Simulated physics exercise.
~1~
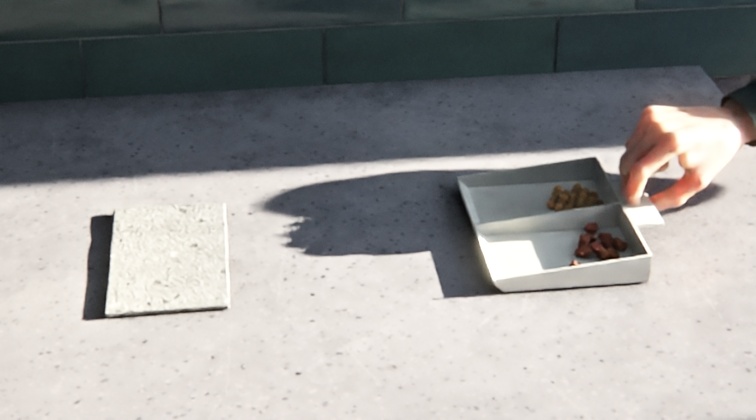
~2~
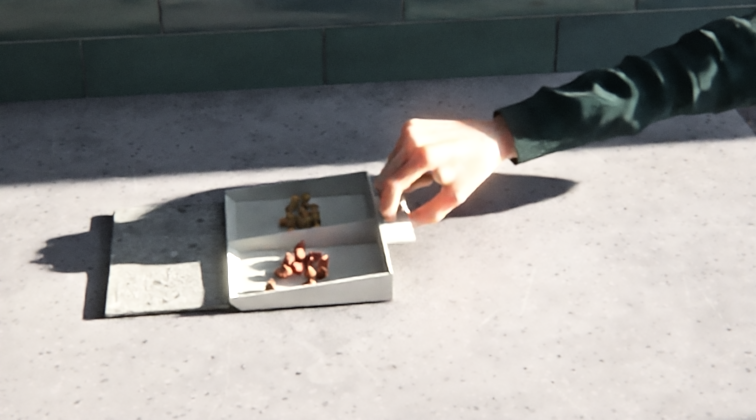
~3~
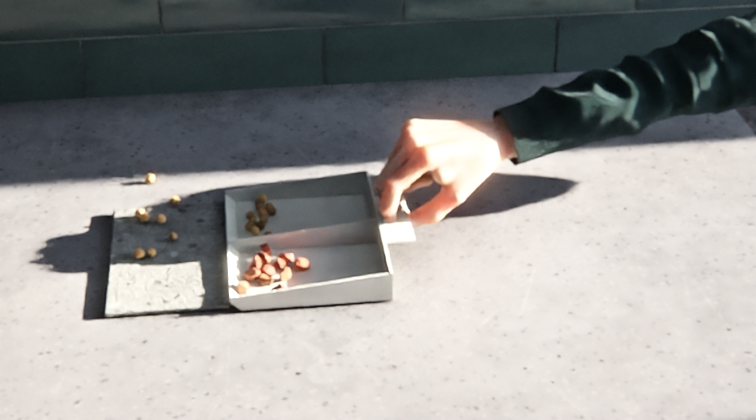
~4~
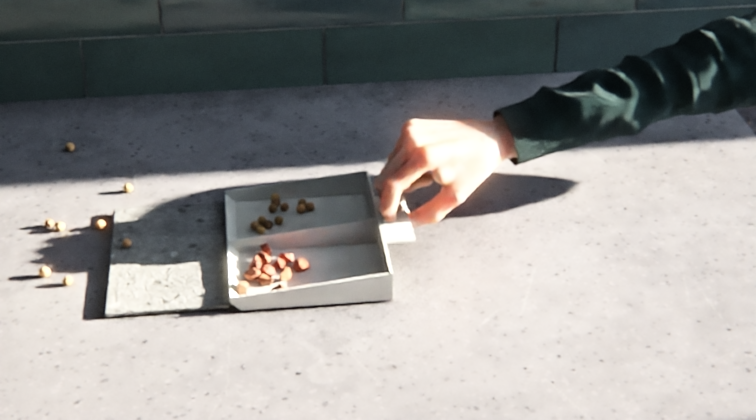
On a speckled grey countertop in front of dark green tiles, a hand in a dark green sleeve holds a shallow, pale tray by its tab. The tray has two compartments, with small tan pieces at the back and reddish-brown ones in front. The hand slides it left until it stops against a flat, rough slab. The front pieces shift toward the left rim but stay inside, while several back ones spill over the edge and across the slab. Some roll on to the countertop beyond, and the rest remain in the tray, the hand still gripping it.
